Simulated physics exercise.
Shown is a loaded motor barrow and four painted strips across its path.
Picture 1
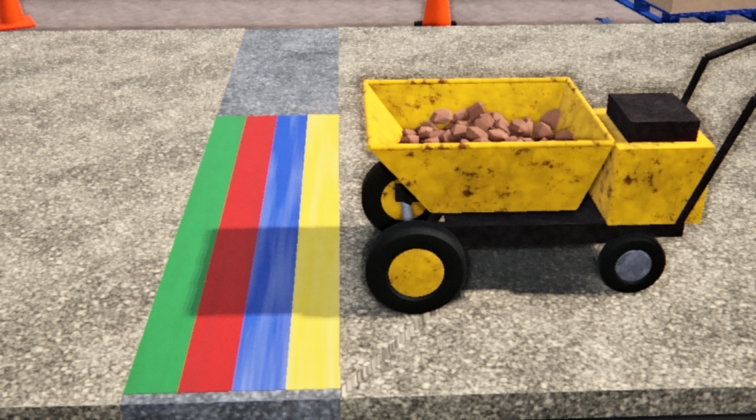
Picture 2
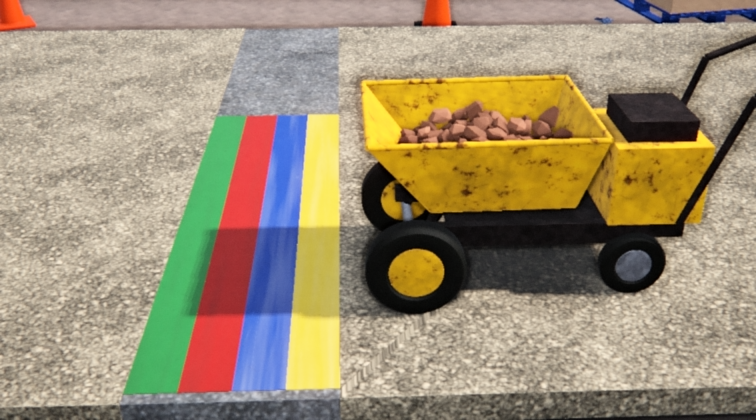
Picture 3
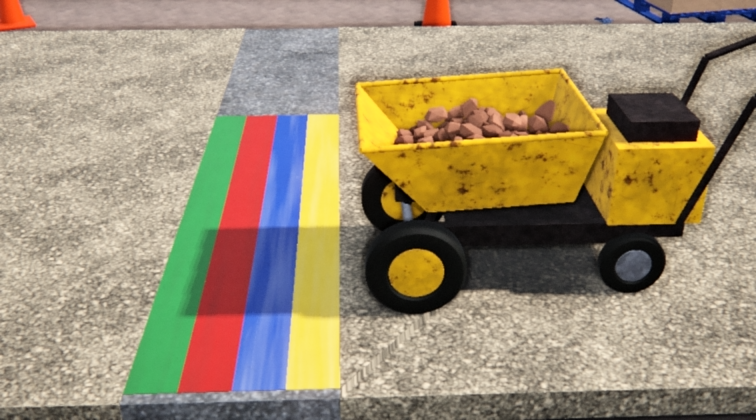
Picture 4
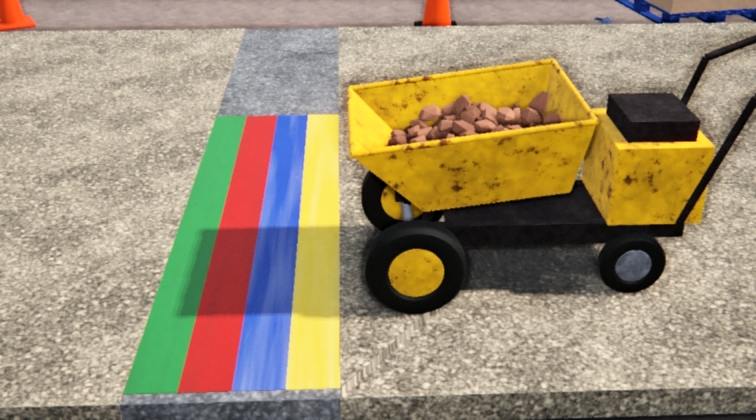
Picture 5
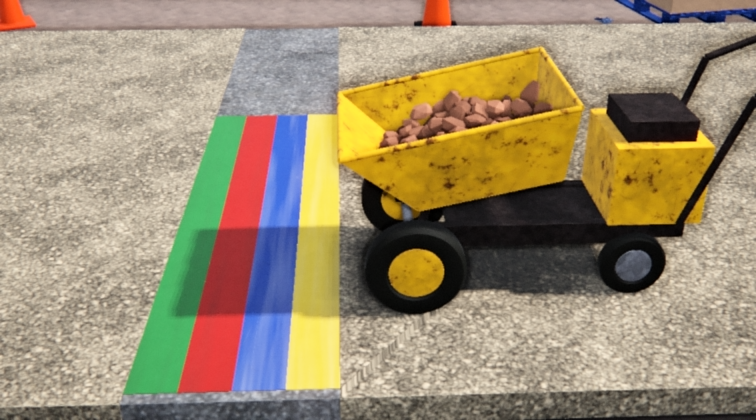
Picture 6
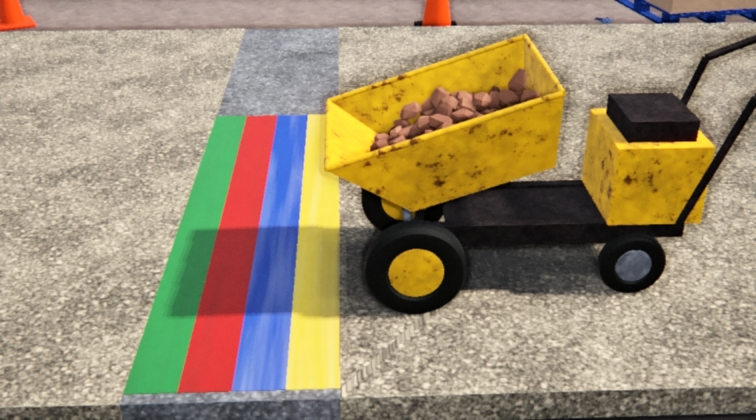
At the start, a yellow motor barrow loaded with lumps of rubble stands with its skip level, to the right of green, red, blue and yellow painted strips. The skip then tilts gradually, its rear rising and its lip lowering leftward over the yellow strip, with the rubble still inside.
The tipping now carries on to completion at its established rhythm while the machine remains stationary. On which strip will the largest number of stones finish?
The largest number finish on the red strip.
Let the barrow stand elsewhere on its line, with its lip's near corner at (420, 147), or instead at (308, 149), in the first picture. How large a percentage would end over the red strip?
In turn 20 and 10 in a hundred.
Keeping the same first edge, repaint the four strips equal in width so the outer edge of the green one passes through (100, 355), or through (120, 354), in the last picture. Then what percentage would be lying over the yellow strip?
The first comes to 0 per cent and the second to 0 per cent.
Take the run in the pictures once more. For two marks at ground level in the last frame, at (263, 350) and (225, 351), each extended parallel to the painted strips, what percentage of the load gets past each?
The first comes to 80 per cent, the second to 50 per cent.
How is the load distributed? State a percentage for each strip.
Estimated shares: Yellow strip 0 %, blue strip 20 %, red strip 35 %, green strip 20 %.
Soon after the last picture, skip tipped steeply; all in the skip.
A little later, skip tipped right over; most in the skip; a small part over the blue strip; a small part over the red strip; a stray few over the green strip.
Later still, skip tipped right over; about a quarter in the skip; a stray few over the yellow strip; about a quarter over the blue strip; about a third over the red strip; about a quarter over the green strip; a small part off the paint.
At rest, skip tipped right over; about a quarter in the skip; a stray few over the yellow strip; about a quarter over the blue strip; about a third over the red strip; about a quarter over the green strip; a small part off the paint.
